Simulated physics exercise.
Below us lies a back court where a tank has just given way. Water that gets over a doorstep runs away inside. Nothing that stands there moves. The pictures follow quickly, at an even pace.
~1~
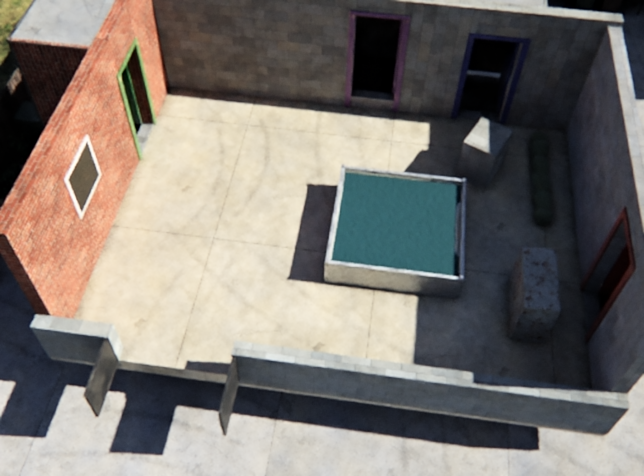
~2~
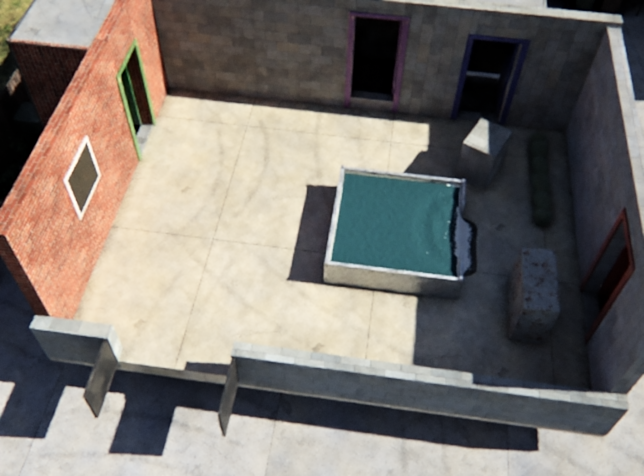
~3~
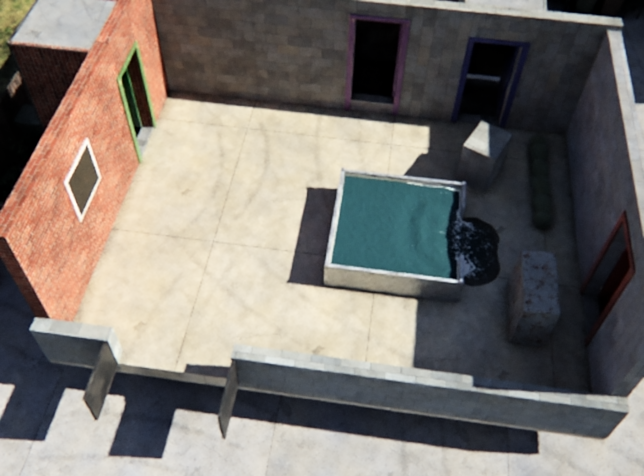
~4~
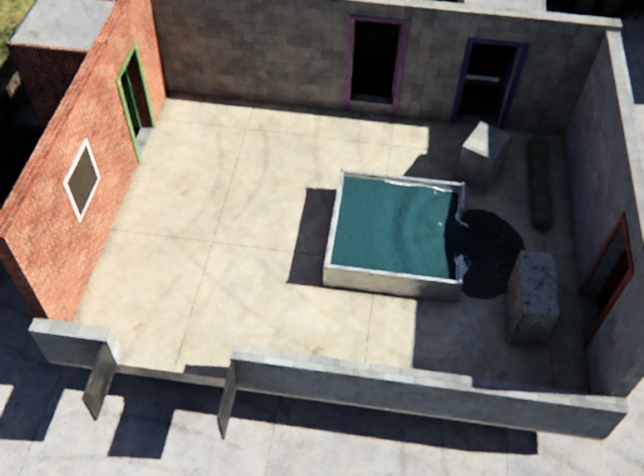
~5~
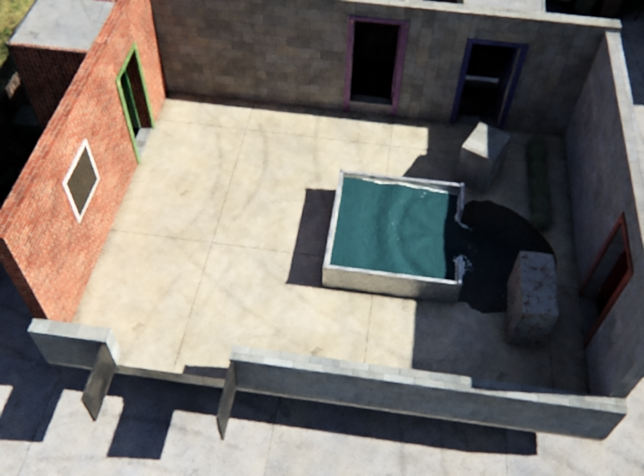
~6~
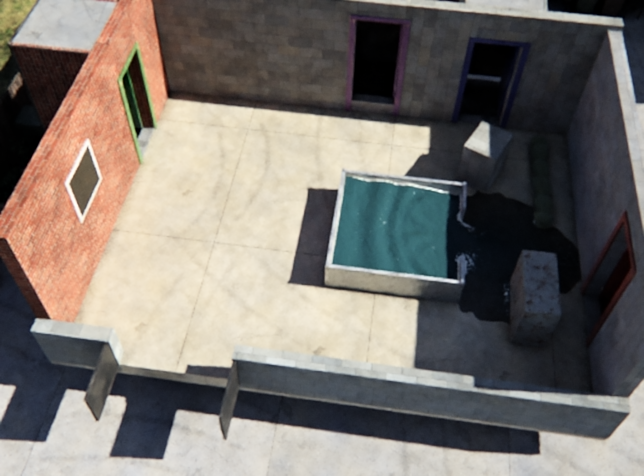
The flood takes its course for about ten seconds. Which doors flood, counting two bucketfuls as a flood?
The red door lets in a lot; the purple door admits no more than that; the green door admits no more than that; the blue door lets in a lot.
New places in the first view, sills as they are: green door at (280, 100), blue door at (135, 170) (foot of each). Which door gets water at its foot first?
I say the red one.
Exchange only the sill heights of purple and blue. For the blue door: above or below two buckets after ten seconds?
My reading: The blue door keeps below it.
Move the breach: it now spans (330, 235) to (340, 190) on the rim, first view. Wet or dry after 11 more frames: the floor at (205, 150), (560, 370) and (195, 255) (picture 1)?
As listed: Wet, clear, wet.
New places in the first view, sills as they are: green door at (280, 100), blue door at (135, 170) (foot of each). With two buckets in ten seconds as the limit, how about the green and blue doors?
Green keeps below it, blue takes less.
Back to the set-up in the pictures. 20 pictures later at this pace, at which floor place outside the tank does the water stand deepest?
Roughly at (566, 139).
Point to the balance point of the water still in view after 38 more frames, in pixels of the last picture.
Close to (458, 245).
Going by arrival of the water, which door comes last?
I say the green one.
A moment on, water covers 10 % of the floor; the red door wet at the sill, nothing in, the purple door not reached, the green door not reached, the blue door not reached.
Next, water covers 20 % of the floor; the red door under two buckets in, the purple door not reached, the green door not reached, the blue door not reached.
Then, water covers 25 % of the floor; the red door over two buckets in, the purple door not reached, the green door not reached, the blue door under two buckets in.
Later, water covers 50 % of the floor; the red door over two buckets in, the purple door wet at the sill, nothing in, the green door not reached, the blue door over two buckets in.
In the end, water covers 90 % of the floor; the red door far over two buckets in, the purple door wet at the sill, nothing in, the green door wet at the sill, nothing in, the blue door over two buckets in.
